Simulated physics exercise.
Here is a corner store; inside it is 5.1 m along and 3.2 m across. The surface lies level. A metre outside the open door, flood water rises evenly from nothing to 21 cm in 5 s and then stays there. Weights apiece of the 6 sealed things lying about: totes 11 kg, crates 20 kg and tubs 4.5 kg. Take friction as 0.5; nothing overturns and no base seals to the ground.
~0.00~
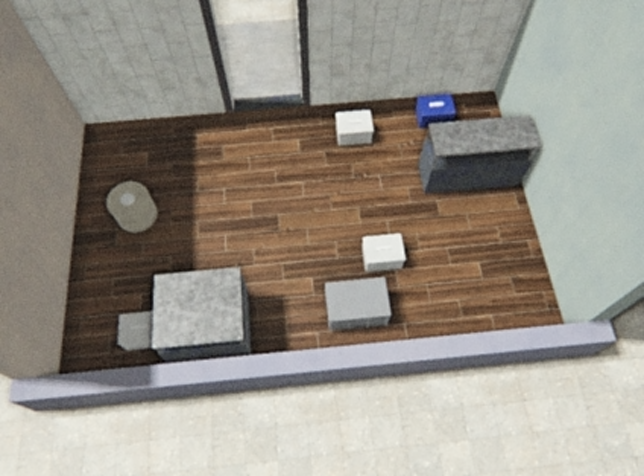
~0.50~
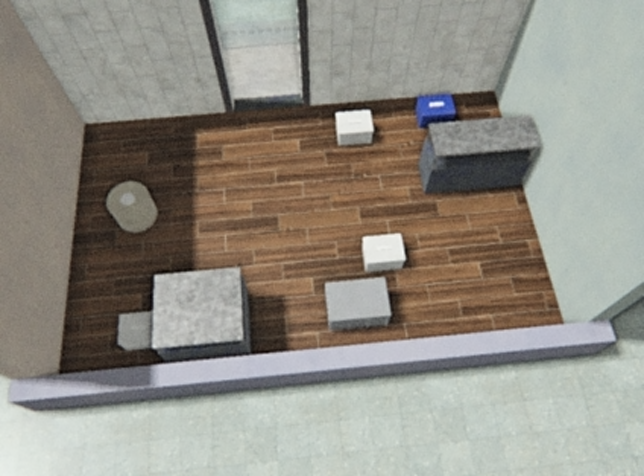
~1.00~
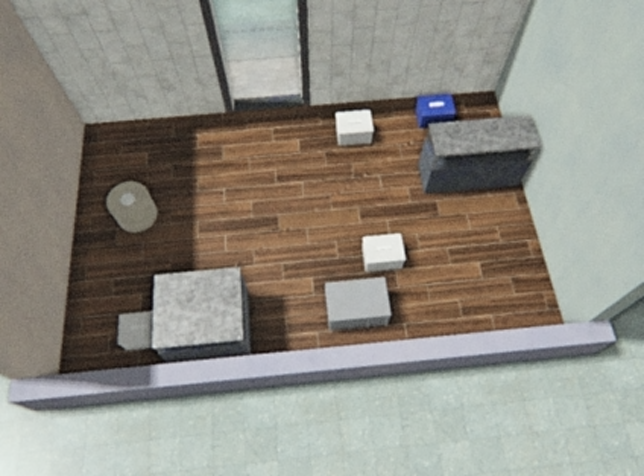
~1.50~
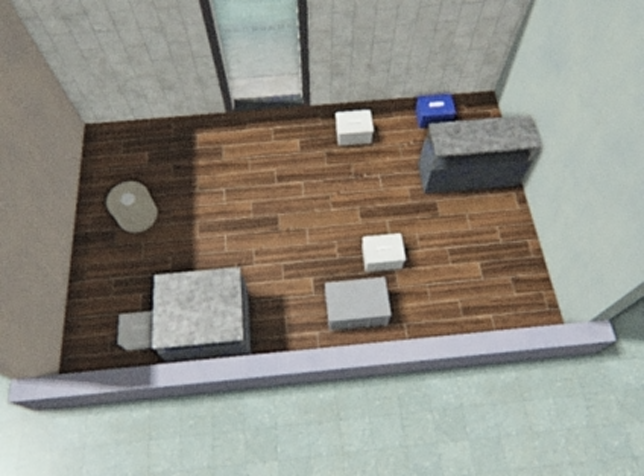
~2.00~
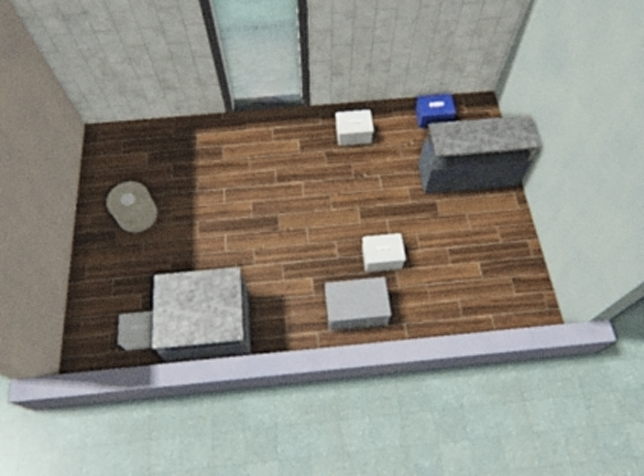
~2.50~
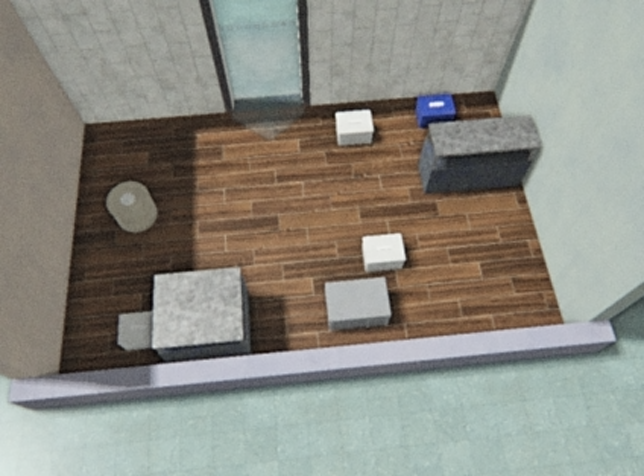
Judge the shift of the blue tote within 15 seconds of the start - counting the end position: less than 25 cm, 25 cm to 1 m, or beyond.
The blue tote barely shifts.
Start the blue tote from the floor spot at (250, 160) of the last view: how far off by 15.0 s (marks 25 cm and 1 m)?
It ends far away.
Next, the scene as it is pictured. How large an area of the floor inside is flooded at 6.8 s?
About 11.5 m2.
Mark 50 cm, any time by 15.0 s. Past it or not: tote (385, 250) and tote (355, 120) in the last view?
In that order: Past it, short of it.
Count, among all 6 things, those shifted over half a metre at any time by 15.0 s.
That makes 3.
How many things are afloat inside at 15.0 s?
At that moment 4.
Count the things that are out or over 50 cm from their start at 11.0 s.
1 of them.
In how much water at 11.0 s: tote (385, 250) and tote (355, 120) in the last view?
About 8 and 2 cm.
After 3.5 s the blue tote is near (437, 105), 0.0 m from its start, aground; 0 afloat.
After 6.8 s the blue tote is near (437, 105), 0.0 m from its start, aground; 0 afloat.
After 11.0 s the blue tote is near (437, 105), 0.0 m from its start, aground; 2 afloat.
After 15.0 s the blue tote is near (437, 105), 0.0 m from its start, aground; 4 afloat.
